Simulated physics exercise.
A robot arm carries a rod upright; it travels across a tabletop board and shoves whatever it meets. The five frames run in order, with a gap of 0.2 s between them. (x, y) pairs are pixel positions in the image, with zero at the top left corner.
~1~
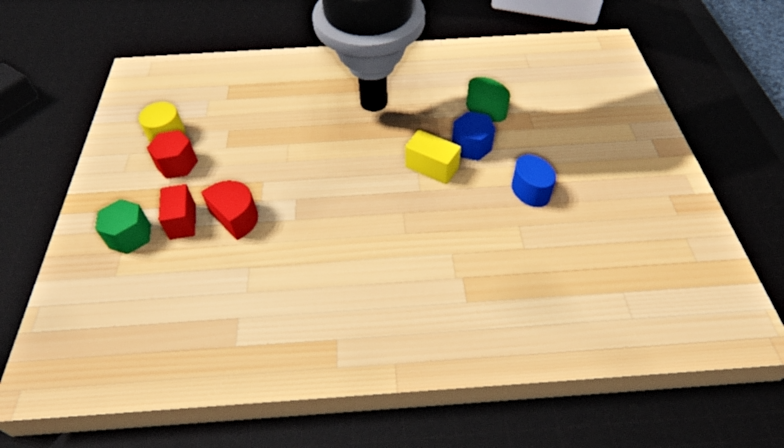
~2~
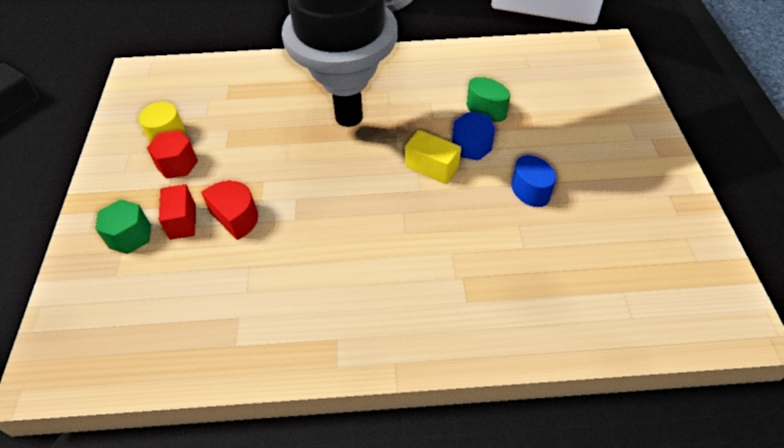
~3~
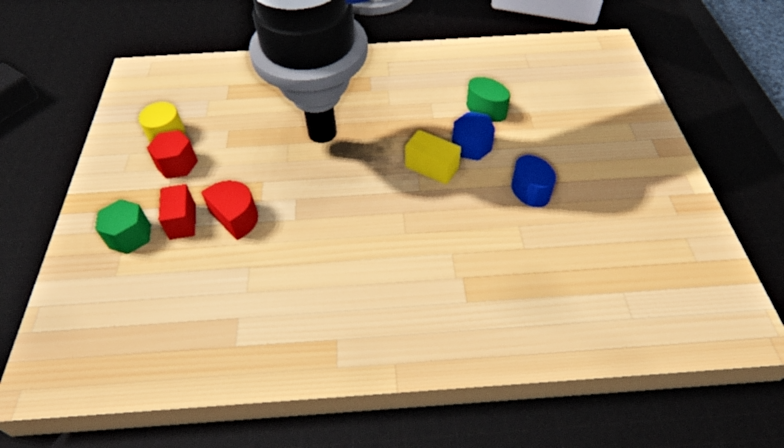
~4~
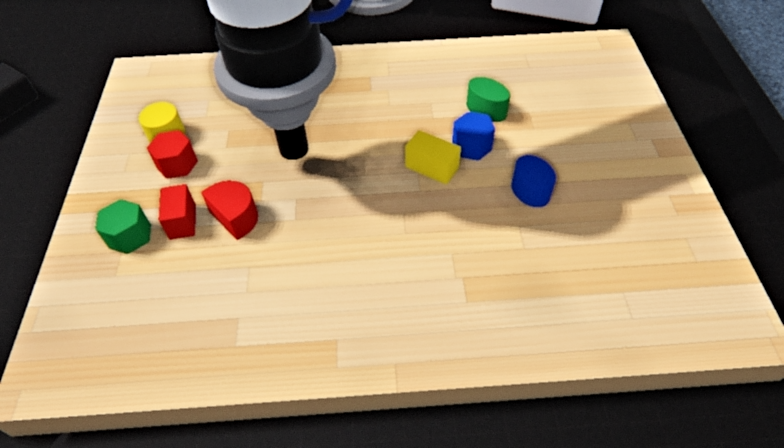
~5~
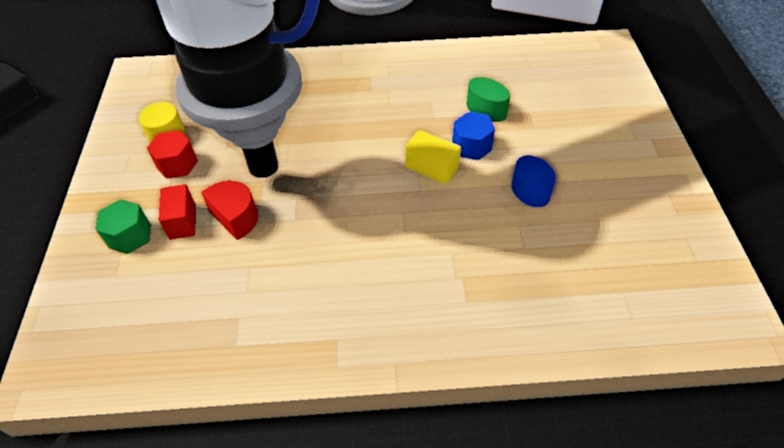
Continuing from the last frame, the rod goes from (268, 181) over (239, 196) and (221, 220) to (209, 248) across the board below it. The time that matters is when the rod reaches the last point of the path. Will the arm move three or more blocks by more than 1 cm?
I'd say no.
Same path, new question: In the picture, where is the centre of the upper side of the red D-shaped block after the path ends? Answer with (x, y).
The middle of its top is at (207, 259).
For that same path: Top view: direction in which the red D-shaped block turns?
Viewed from the top, it goes anticlockwise.
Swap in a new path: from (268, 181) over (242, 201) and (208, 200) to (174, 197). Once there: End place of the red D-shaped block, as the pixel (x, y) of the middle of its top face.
Around (211, 211).
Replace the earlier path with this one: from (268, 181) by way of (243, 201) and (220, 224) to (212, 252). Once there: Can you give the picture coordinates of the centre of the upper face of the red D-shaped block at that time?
When the path ends, it will be at (190, 266).
The first path, step by step. One third of the way, rod (234, 183); red D-shaped block (221, 206), turned 15° anticlockwise.
Two thirds of the way, rod (215, 207); red D-shaped block (211, 231), turned 40° anticlockwise.
At the end, rod (203, 235); red rectangular block unmoved; red D-shaped block (207, 259), turned 60° anticlockwise.
